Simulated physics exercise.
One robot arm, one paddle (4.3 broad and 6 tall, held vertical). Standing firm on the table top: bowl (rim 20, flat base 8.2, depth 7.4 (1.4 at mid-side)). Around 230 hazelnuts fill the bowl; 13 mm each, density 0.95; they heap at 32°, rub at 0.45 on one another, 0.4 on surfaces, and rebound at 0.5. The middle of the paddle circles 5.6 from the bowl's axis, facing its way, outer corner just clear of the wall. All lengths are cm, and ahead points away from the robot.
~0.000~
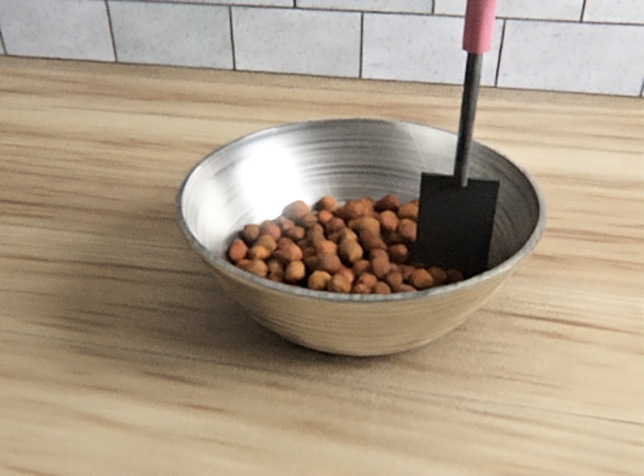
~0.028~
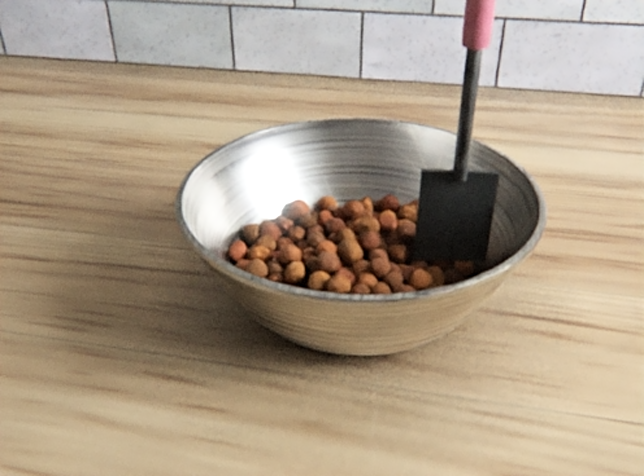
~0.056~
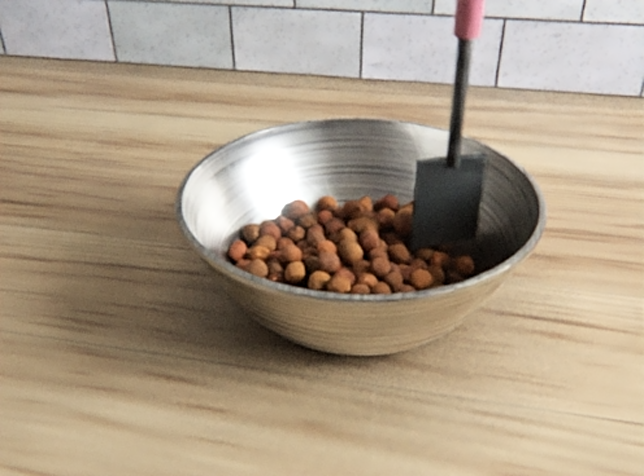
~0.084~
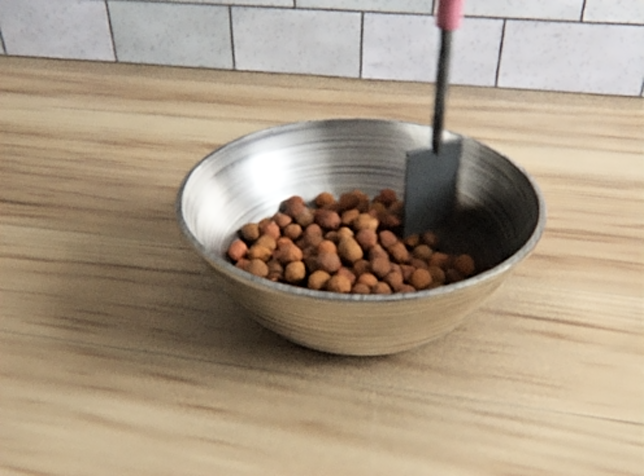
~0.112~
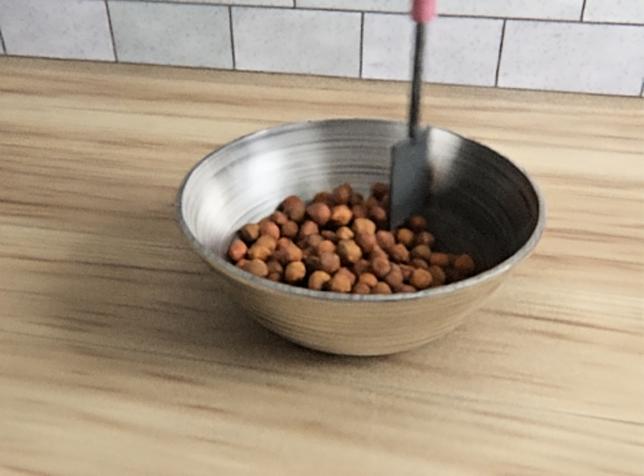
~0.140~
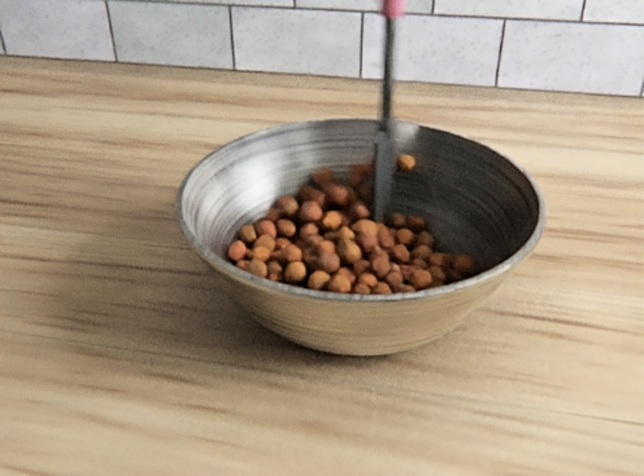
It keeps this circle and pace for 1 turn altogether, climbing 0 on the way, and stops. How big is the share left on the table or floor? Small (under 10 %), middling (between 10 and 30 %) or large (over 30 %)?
Answer: Small; under 10 % of the hazelnuts finish on the table or floor.
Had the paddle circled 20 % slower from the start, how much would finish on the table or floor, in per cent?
In that case some 0 per cent.
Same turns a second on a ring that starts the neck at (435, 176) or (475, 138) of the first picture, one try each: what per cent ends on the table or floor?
About 5 and 0 per cent.
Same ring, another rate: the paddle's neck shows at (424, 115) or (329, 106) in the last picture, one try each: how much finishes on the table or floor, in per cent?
About 0 and 20 per cent.
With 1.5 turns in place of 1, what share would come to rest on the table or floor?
In that case some 10 per cent.
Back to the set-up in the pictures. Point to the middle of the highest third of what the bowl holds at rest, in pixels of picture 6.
At about (414, 227).
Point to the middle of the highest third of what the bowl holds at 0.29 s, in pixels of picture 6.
At about (273, 258).
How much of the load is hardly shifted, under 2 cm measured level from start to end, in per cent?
About 35 per cent.
After 0.29 s, 188° round, highest piece 9 above the table; 228 in the bowl.
After 0.45 s, 293° round, highest piece 9 above the table; 223 in the bowl, 1 on the table or floor, 4 in flight or on the tool.
After 0.73 s, 0° round, highest piece 6 above the table; 219 in the bowl, 9 on the table or floor.
After 1.43 s, 0° round, highest piece 6 above the table; 219 in the bowl, 9 on the table or floor.
At rest, 219 in the bowl, 9 on the table or floor. That is 4 % on the table or floor.
